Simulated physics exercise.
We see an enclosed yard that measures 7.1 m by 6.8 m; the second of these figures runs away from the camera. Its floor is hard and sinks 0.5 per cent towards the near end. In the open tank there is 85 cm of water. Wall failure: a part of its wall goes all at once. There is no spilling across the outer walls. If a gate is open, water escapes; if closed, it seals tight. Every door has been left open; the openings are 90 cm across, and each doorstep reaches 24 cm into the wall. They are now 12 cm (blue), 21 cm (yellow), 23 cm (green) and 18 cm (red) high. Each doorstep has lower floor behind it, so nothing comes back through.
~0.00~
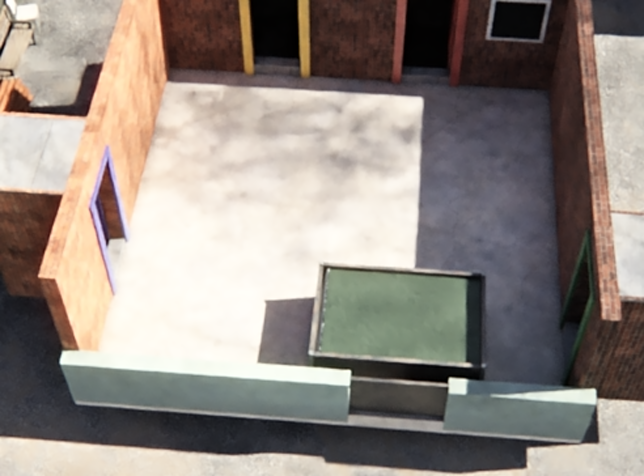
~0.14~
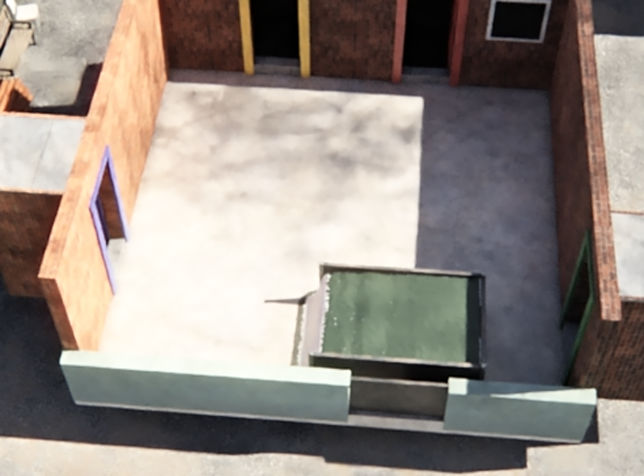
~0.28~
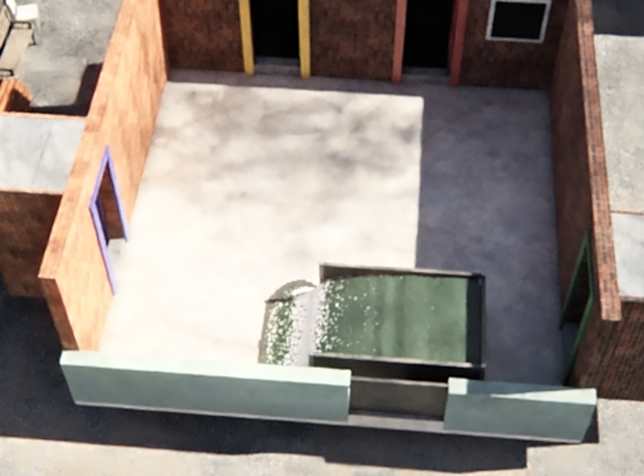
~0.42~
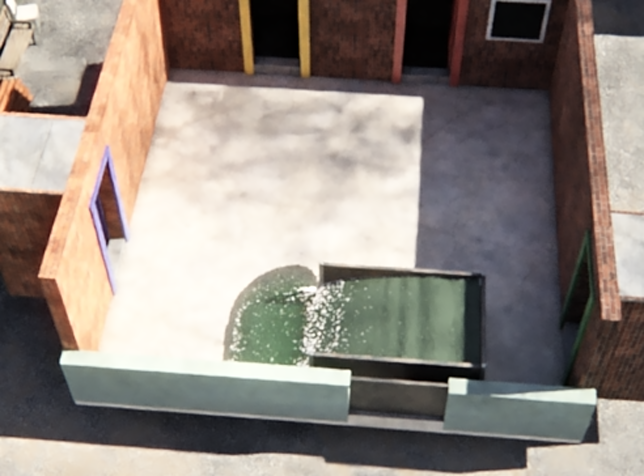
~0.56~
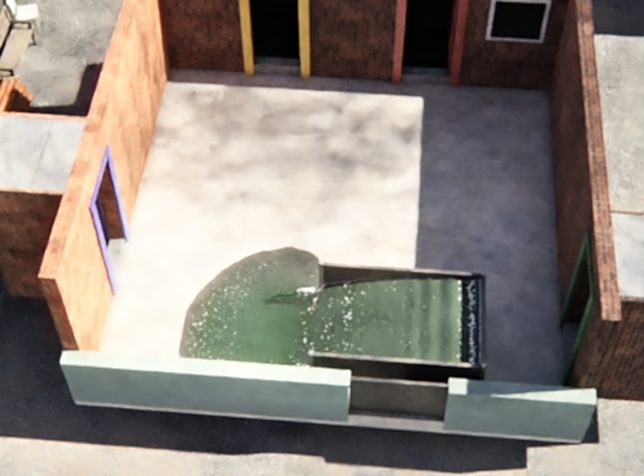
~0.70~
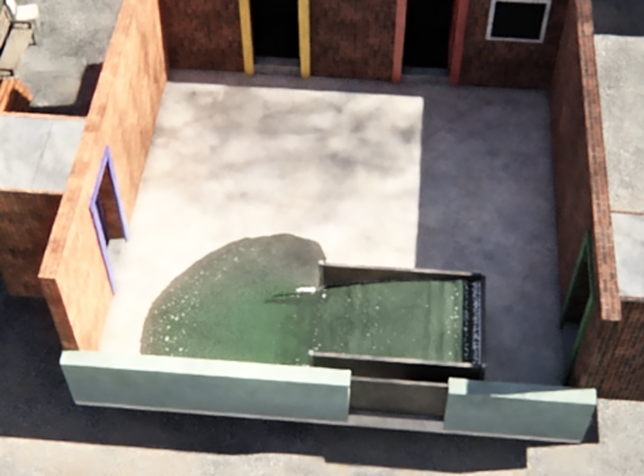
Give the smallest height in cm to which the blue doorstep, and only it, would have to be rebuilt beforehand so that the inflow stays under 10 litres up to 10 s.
Roughly 31 cm.
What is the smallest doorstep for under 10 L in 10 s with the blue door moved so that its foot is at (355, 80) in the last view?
10.0 cm.
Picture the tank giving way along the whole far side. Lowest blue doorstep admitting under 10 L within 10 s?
About 5.0 cm.
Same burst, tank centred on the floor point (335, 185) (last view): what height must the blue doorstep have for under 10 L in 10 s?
Close to 21 cm would do it.
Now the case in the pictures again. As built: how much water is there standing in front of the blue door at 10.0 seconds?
Depth: Near 5.0 cm.
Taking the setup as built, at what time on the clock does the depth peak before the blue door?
Approximately 2.0 s.
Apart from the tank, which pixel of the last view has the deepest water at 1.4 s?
(106, 371).
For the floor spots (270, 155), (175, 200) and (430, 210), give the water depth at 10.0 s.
I'd read roughly 8, 6 and 3 cm there.
After 1.4 s water covers 25 % of the floor, deepest (57 cm) near (106, 371); 25 cm at the blue door, 16 litres in over its 12 cm doorstep.
After 3.0 s water covers 35 % of the floor, deepest (38 cm) near (92, 380); 24 cm at the blue door, 164 litres in over its 12 cm doorstep.
After 10.0 s water covers 95 % of the floor, deepest (13 cm) near (489, 411); 5 cm at the blue door, 213 litres in over its 12 cm doorstep.
At the blue door as built, the water arrived by 1.0 s and peaked near 33 cm at 2.0 s.
With a doorstep of 25.5 cm, 38 litres would have come in within the 10 s; with 34 cm, 4 litres. So under 10 litres takes about 31 cm.
